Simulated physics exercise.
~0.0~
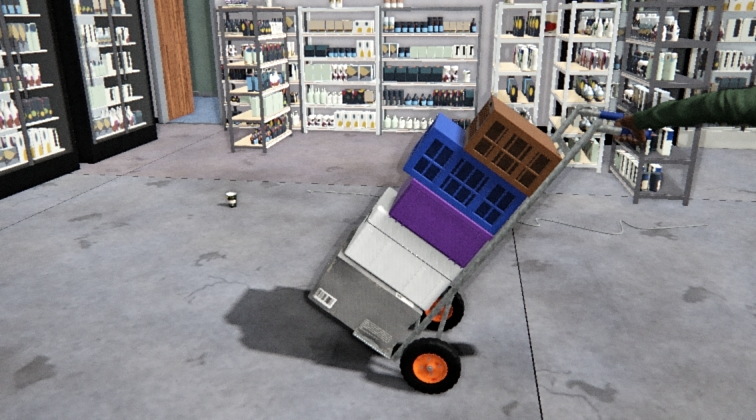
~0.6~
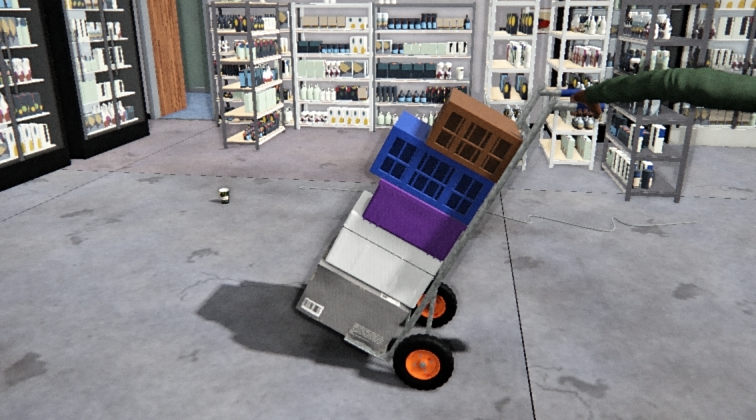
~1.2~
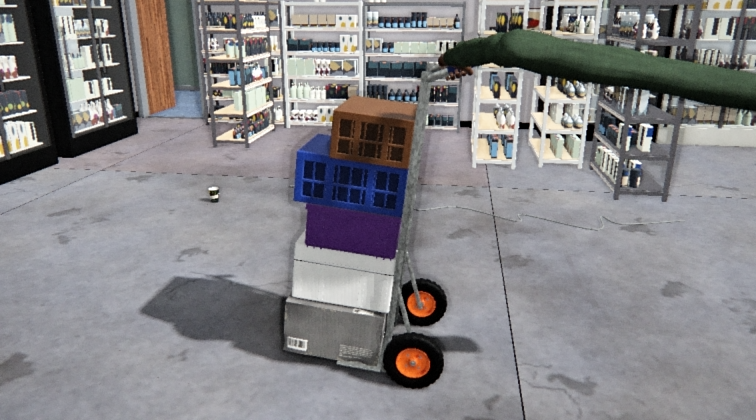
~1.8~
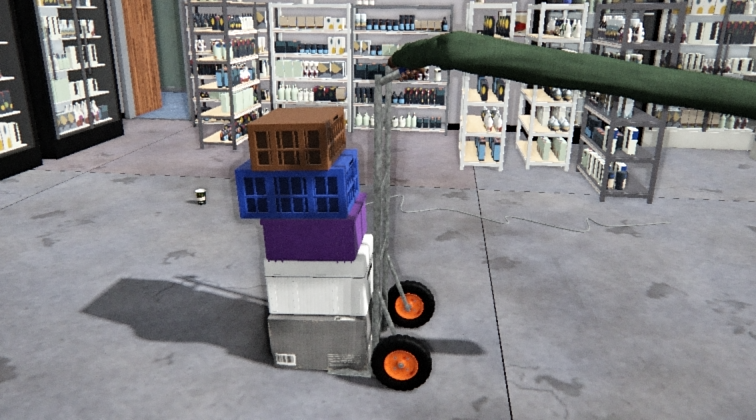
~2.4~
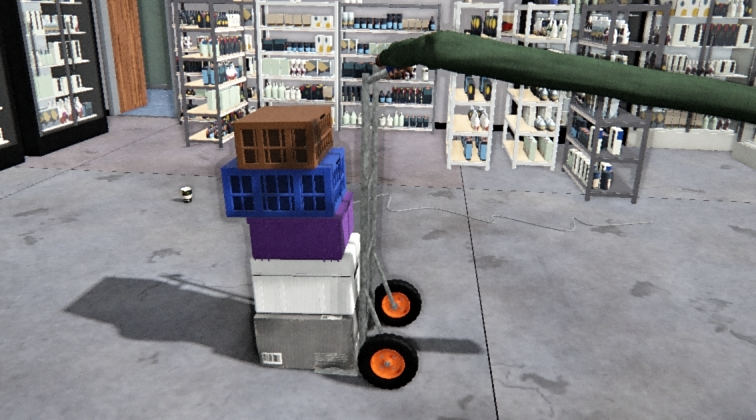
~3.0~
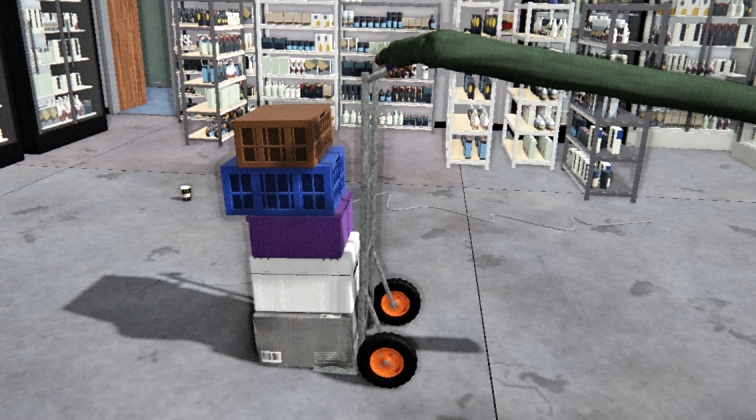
A green-sleeved arm reaches in from the right, gripping the handle of a hand truck on the grey floor of a shop lined with shelves of bottles, seen from the side and slightly above. Leaning back on its orange-hubbed wheels, the truck carries a grey parcel at the bottom, then a white box, a purple tote, a blue crate and a brown crate on top. The arm swings the truck upright, and its load turns with it until the plate meets the floor. The blue and brown crates end up shifted left, overhanging the purple tote. The stack stays standing, and everything comes to rest with the hand still on the handle.
